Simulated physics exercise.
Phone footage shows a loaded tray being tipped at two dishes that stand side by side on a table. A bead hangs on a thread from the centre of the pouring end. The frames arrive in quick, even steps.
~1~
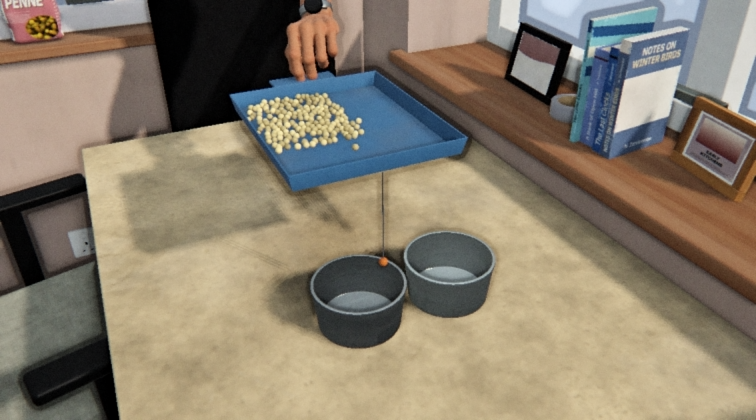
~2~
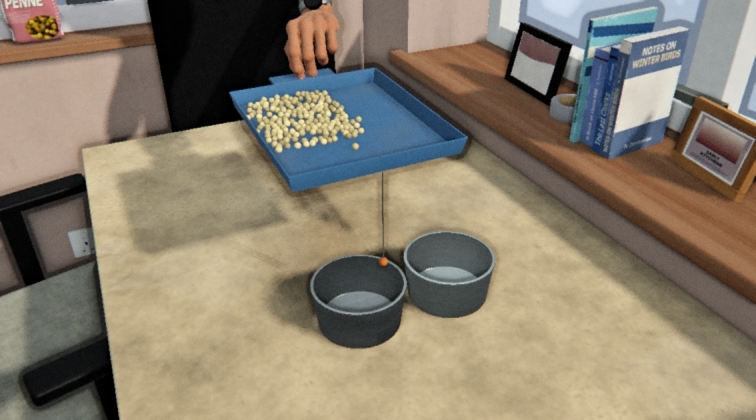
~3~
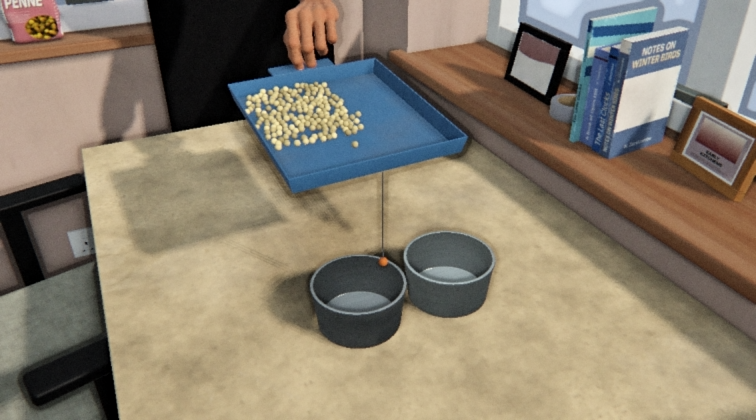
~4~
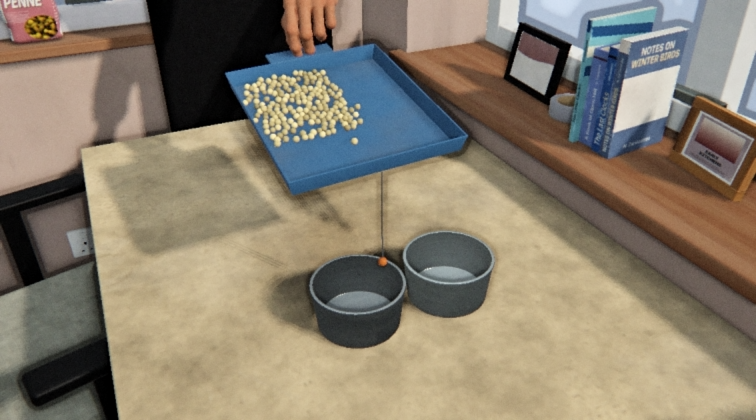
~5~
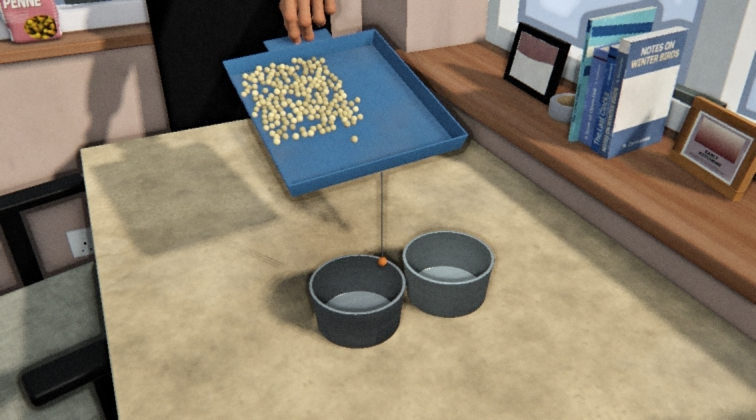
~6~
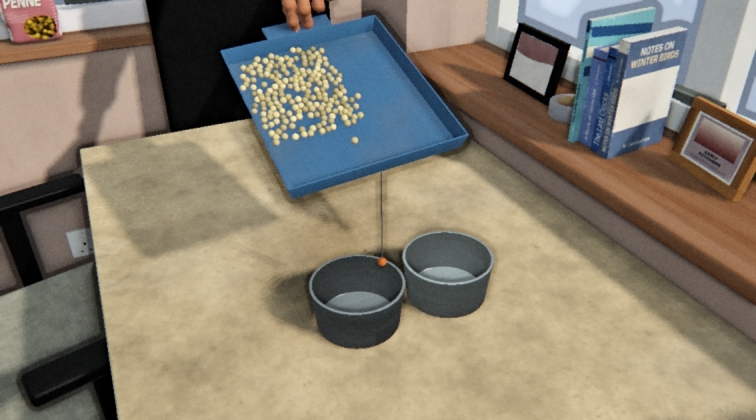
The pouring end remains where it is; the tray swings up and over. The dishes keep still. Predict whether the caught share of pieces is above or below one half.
Most of the load misses the dishes.
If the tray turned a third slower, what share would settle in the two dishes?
Expected result: Around 30 per cent.
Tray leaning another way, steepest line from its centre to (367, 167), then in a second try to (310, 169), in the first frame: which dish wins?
The first place favours the left of the two, the second the left of the two.
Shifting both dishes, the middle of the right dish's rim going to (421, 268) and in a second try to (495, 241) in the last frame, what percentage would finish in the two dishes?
80, then 0 %.
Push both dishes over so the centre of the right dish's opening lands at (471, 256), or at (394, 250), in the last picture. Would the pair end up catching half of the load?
Result - try one, below the halfway mark; try two, below the halfway mark.
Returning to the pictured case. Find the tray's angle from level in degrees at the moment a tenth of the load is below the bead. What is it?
That would be about 65 degrees from level.
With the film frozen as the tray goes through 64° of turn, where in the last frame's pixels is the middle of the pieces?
In the last view, the load is centred close to (316, 188).
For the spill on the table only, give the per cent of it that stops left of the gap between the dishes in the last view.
That comes to about 90 per cent of the pieces.
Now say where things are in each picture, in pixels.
Corners of the pouring end at (292, 174) and (462, 137), level; middle of the load at (307, 118), soya beans; left dish at (378, 326); right dish at (472, 296); bead on its thread at (383, 262), in the first frame.
Corners of the pouring end at (292, 174) and (462, 137), level; middle of the load at (306, 116), in the second frame.
Corners of the pouring end at (292, 176) and (462, 136), tipped barely, lowest at the left corner; middle of the load at (306, 110), in the third frame.
Corners of the pouring end at (291, 179) and (462, 135), tipped a little, lowest at the left corner; middle of the load at (305, 102), in the fourth frame.
Corners of the pouring end at (291, 182) and (462, 134), tipped a little, lowest at the left corner; middle of the load at (304, 94), in the fifth frame.
Corners of the pouring end at (291, 185) and (463, 133), tipped clearly, lowest at the left corner; middle of the load at (303, 89), most on the move; left dish at (377, 326); right dish at (470, 296), in the sixth frame.
Soon, tray tipped steeply; most on the tray; a small part outside both; about a quarter in the air.
A while on, tray tipped past a quarter turn; about a quarter on the tray; a small part in the left dish; about a third outside both; about a third in the air.
Towards the end, tray tipped past a quarter turn; about a third in the left dish; about two thirds outside both.
Finally, tray tipped past a quarter turn; about a third in the left dish; none in the right dish; about two thirds outside both.
